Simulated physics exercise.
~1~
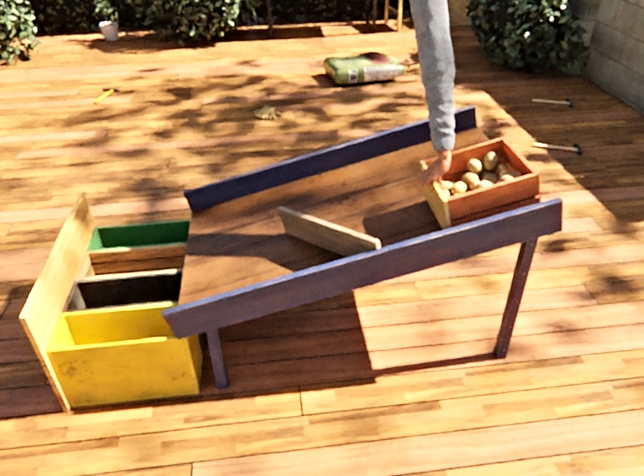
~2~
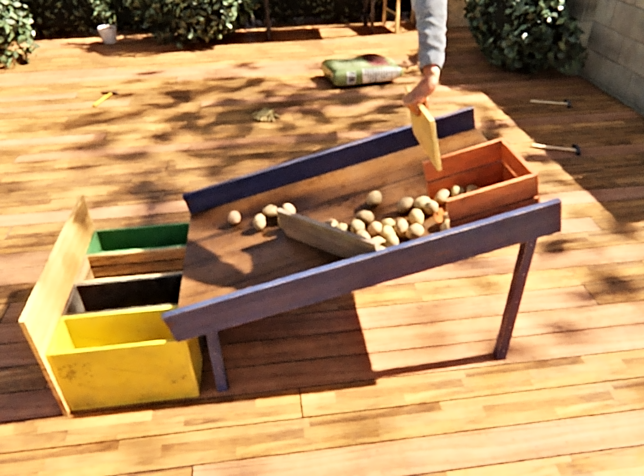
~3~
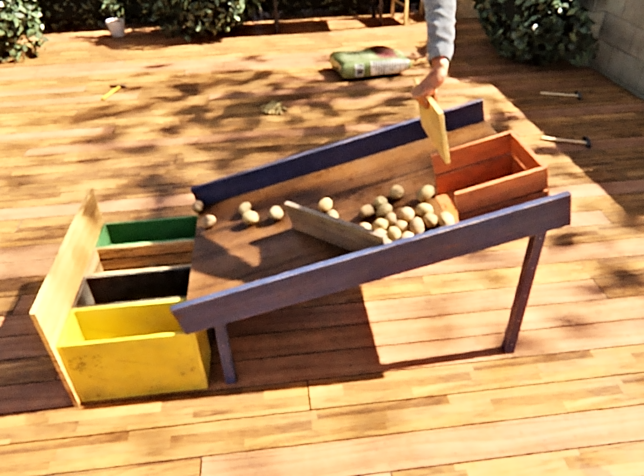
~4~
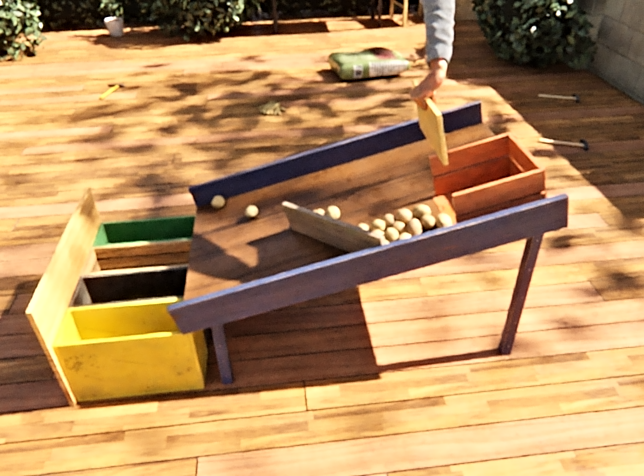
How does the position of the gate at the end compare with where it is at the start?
At the start the gate is down at the front of the orange pen, holding the balls in. At the end it is higher, held up by the hand clear of the balls.
